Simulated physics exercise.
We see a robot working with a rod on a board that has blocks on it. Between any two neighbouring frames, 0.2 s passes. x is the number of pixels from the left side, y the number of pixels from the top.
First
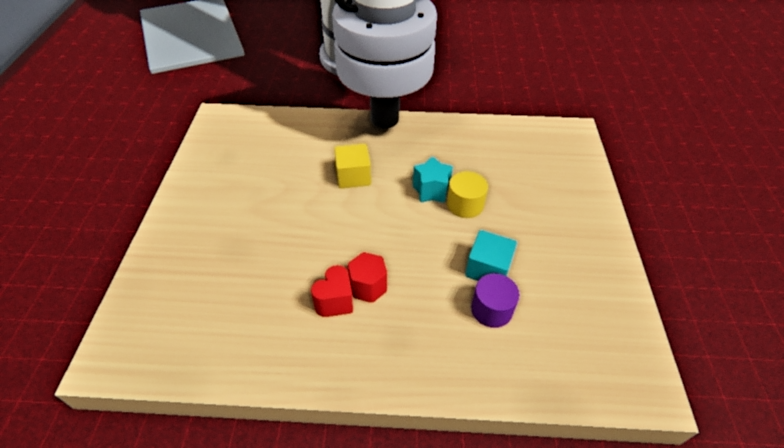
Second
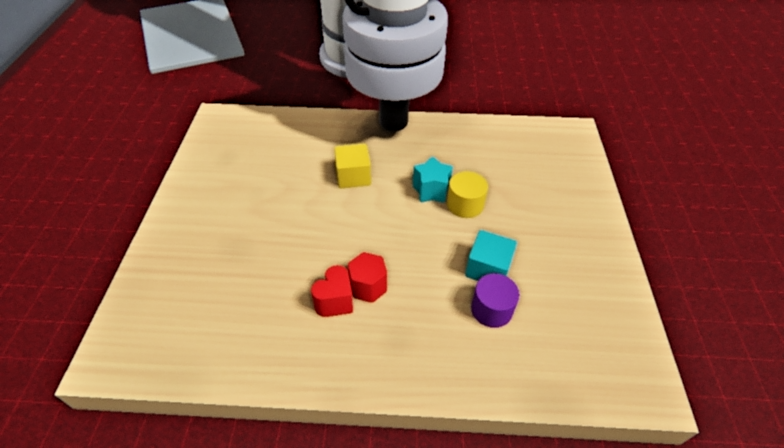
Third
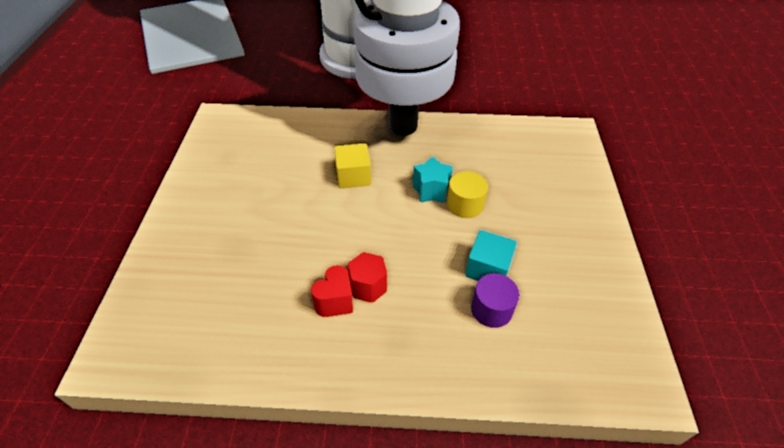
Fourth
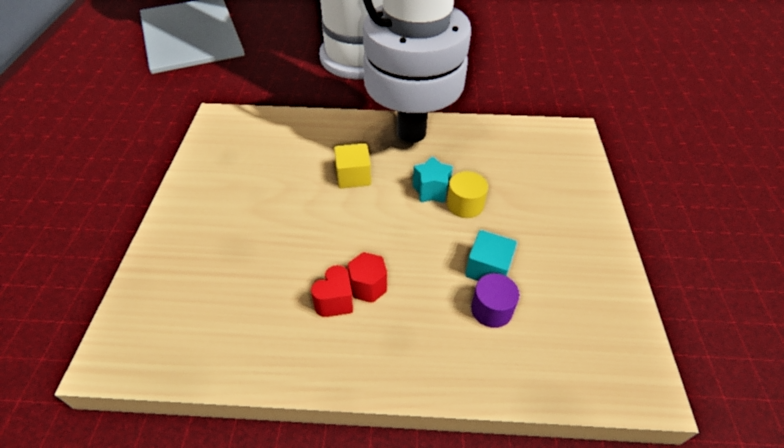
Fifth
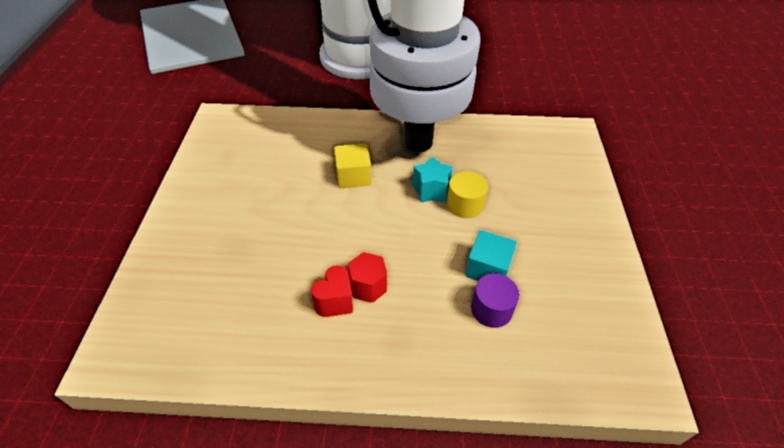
A robot arm moves its black rod slightly right and nearer the turquoise star, touching no blocks.
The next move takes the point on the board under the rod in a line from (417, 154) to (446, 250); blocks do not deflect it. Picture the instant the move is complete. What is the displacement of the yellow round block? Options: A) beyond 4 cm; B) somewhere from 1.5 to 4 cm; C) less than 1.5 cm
B - somewhere from 1.5 to 4 cm.
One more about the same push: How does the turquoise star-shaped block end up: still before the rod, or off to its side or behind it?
Still in front.
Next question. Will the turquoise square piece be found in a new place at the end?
That would be a yes.
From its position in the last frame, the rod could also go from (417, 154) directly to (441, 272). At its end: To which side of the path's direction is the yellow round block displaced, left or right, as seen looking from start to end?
Left side.
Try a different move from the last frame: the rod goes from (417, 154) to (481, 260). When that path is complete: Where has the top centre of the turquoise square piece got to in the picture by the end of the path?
It comes to (515, 273).
The first path, step by step. One third of the way, rod at (427, 173); turquoise star-shaped block at (440, 183); yellow round block at (477, 192).
Two thirds of the way, rod at (436, 206); turquoise star-shaped block at (451, 219), turned 15° clockwise; yellow round block at (489, 204).
At the end, rod at (447, 241); turquoise star-shaped block at (470, 255); yellow round block at (489, 204); turquoise square piece at (512, 260); purple round block unmoved.
